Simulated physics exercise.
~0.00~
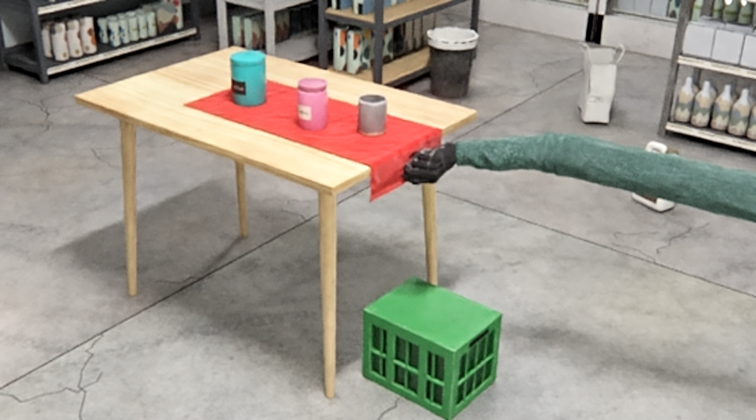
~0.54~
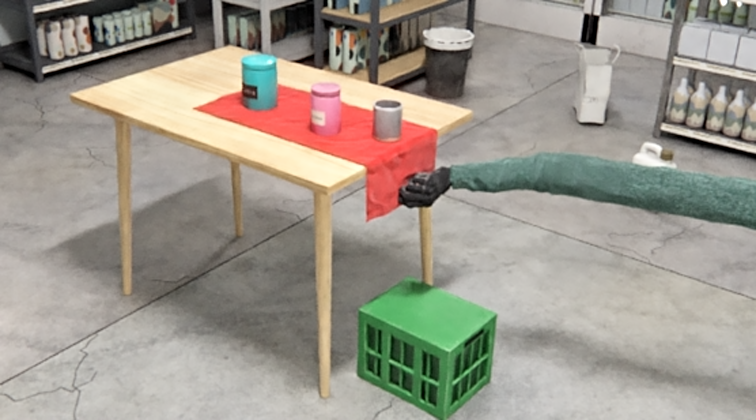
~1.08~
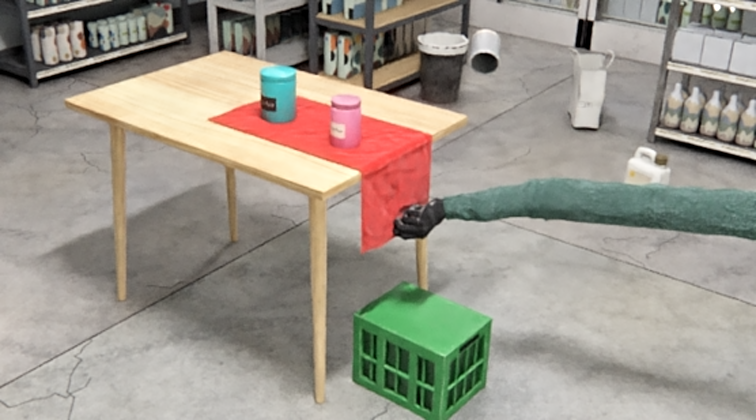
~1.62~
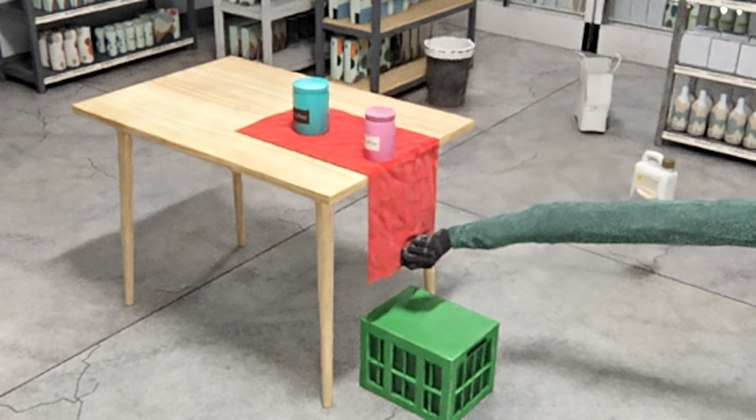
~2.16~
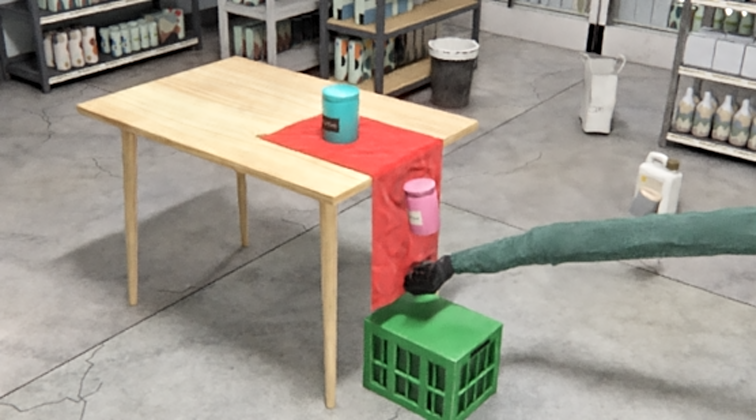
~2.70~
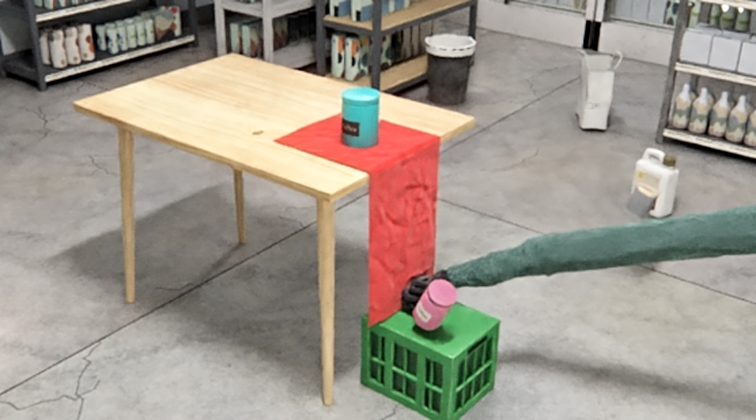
The clip opens on a wooden table where a turquoise canister, a pink jar and a grey mug stand on a red cloth, with a green crate on the floor below. A black-gloved hand on a green-sleeved arm pulls the cloth's hanging end downward, carrying all three containers toward the edge. The grey mug goes over first and disappears from the tabletop. As the hem sinks farther, the pink jar slides off and drops in front of the cloth. Finally, the hem reaches the crate, the jar tilts beside the glove just above it, and the canister remains upright on the table.
